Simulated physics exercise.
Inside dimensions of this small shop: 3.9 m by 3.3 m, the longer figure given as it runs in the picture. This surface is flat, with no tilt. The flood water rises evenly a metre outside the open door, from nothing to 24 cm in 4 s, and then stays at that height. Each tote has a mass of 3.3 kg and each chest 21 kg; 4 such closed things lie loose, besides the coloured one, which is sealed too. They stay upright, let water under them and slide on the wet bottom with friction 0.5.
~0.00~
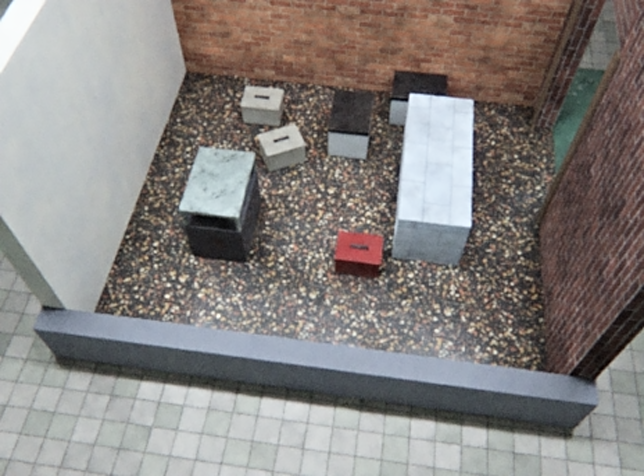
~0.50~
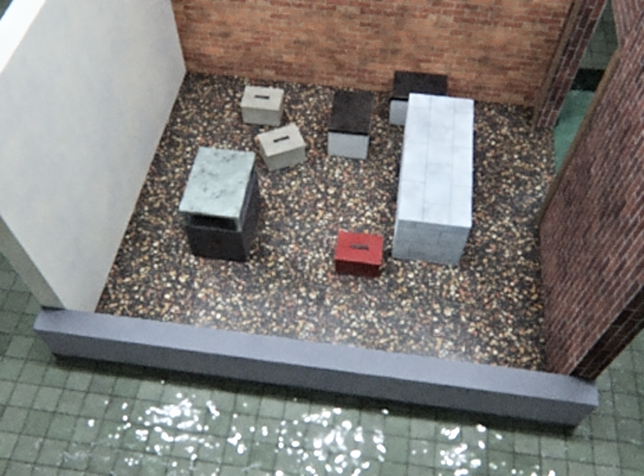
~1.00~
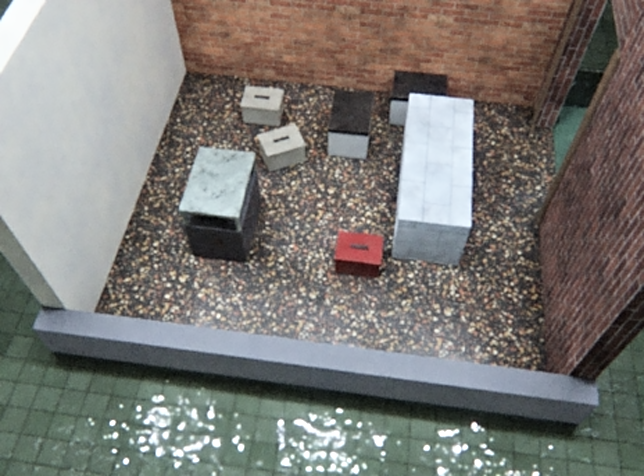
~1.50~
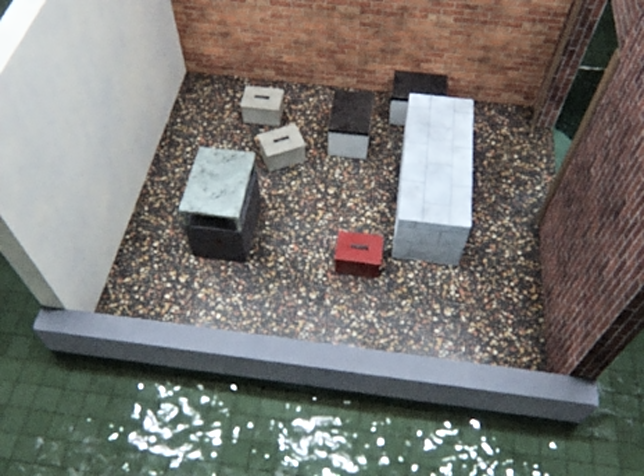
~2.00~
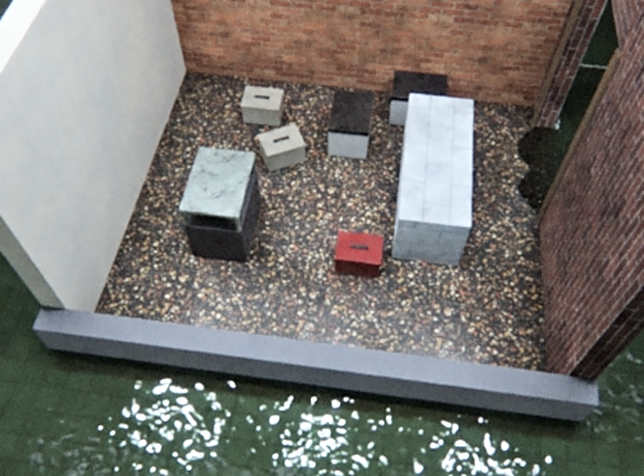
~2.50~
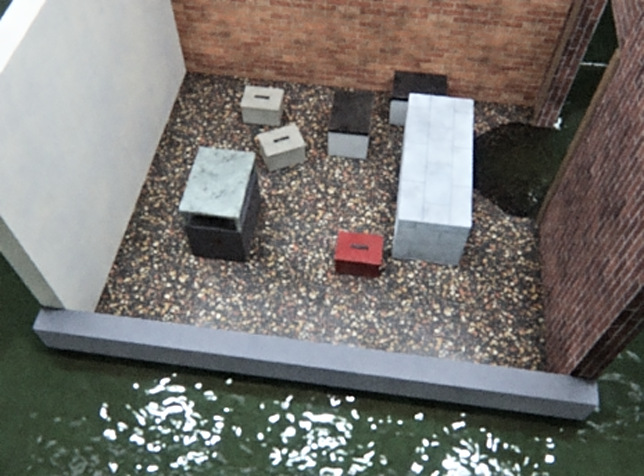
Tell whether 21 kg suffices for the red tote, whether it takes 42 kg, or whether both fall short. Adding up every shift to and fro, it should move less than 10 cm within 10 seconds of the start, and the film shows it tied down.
The lighter amount does the job.
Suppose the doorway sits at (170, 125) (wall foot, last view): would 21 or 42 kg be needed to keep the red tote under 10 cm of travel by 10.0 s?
Short version: Only the heavy mass succeeds.
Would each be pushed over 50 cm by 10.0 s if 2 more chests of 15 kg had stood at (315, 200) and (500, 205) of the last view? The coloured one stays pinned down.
Well, below half a metre and then beyond half a metre.
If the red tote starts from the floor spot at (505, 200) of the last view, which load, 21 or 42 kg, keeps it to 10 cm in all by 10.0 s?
Well, must use the heavier.
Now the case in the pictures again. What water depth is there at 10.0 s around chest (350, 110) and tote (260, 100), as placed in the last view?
10 and 15 cm.
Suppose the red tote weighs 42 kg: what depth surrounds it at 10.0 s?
Close to 6 cm deep.
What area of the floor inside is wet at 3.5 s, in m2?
My estimate is roughly 1.5 m2.
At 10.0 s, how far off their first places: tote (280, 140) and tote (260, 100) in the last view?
Respectively 40 and 140 cm.
After 3.5 s the red tote would be 0 cm from its start with 21 kg and 0 cm from its start with 42 kg; 0 cm of water round it then.
After 4.5 s the red tote would be 0 cm from its start with 21 kg and 0 cm from its start with 42 kg; 0 cm of water round it then.
After 7.0 s the red tote would be 0 cm from its start with 21 kg and 0 cm from its start with 42 kg; 6 cm of water round it then.
After 10.0 s the red tote would be 0 cm from its start with 21 kg and 0 cm from its start with 42 kg; 6 cm of water round it then.
